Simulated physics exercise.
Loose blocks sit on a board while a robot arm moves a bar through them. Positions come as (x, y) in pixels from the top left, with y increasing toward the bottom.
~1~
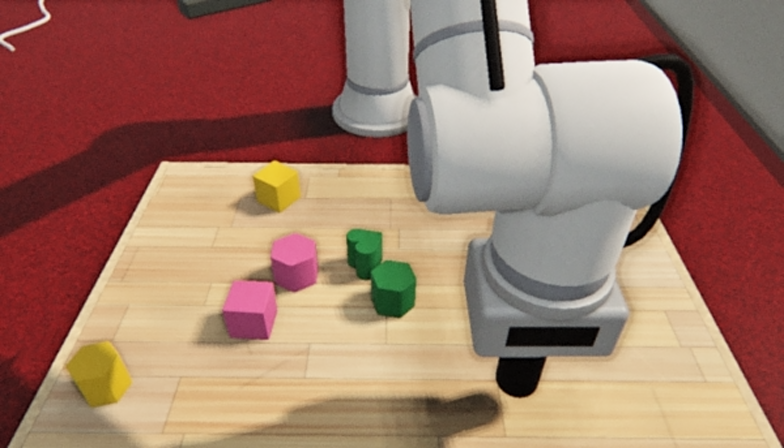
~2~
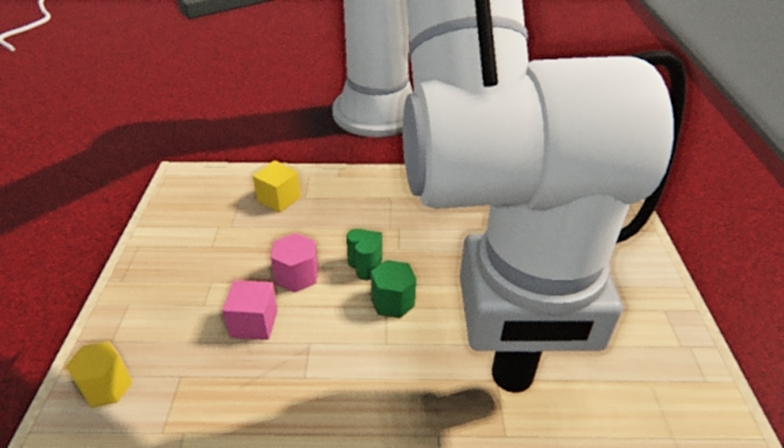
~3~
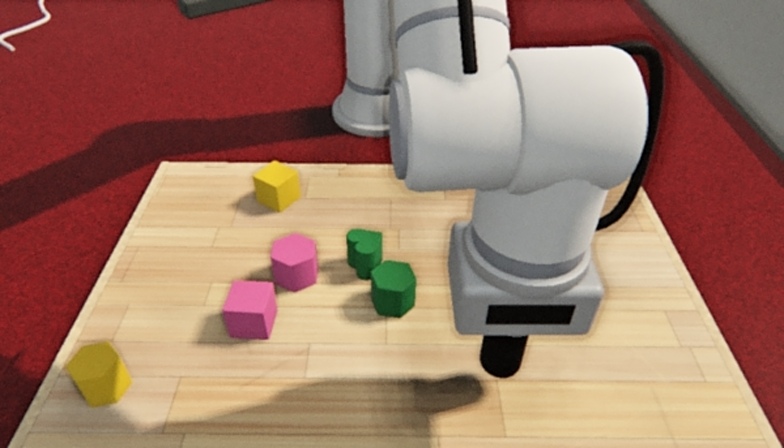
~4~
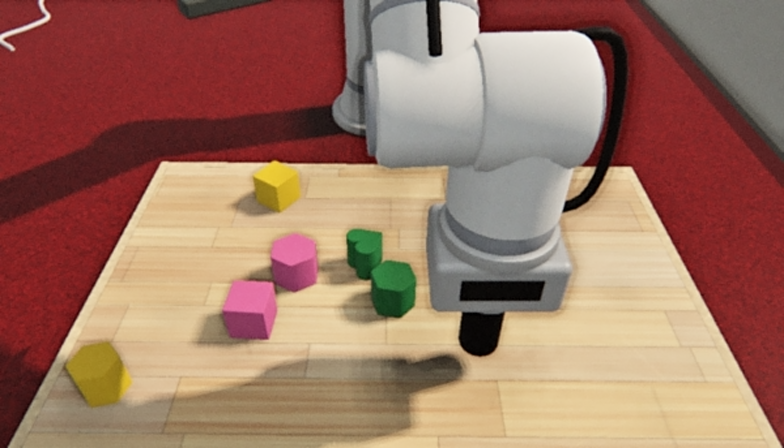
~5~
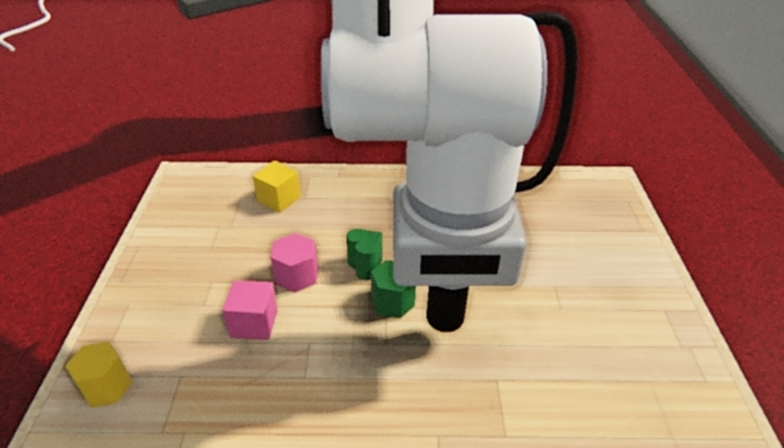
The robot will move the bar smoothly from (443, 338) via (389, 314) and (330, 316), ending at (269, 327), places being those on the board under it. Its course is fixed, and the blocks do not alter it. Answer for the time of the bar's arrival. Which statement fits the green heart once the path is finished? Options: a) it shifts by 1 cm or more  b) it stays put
a (it shifts by 1 cm or more)
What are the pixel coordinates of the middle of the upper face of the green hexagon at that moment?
Its top centre is at about (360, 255).
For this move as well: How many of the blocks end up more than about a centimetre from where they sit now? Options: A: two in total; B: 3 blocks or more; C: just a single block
B.
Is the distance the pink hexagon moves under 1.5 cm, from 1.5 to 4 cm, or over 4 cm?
The answer will be the short band, under 1.5 cm.
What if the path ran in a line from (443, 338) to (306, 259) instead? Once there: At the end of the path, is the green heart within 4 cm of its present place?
In short: No.
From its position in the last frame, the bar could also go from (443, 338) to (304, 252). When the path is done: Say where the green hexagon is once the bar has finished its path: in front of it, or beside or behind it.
It keeps leading.
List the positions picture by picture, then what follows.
In the first picture, bar tip at (516, 381); block tops, pink four-sided block at (248, 296); pink hexagon at (293, 248); green heart at (364, 239); green hexagon at (394, 275).
In the second picture, bar at (512, 377); blocks unchanged.
In the third picture, bar at (500, 363); blocks unchanged.
In the fourth picture, bar at (478, 342); blocks unchanged.
In the fifth picture, bar at (445, 319); pink four-sided block at (248, 296); pink hexagon at (293, 248); green heart at (364, 239); green hexagon at (394, 275).
What follows on the original path. One third of the way, bar at (389, 295); green heart at (361, 234); green hexagon at (374, 260), turned 30° clockwise.
Two thirds of the way, bar at (327, 297); green heart at (359, 227); green hexagon at (360, 255), turned 55° clockwise.
At the end, bar at (265, 308); pink four-sided block at (223, 298); pink hexagon in place; green heart at (359, 227); green hexagon at (360, 255), turned 55° clockwise.
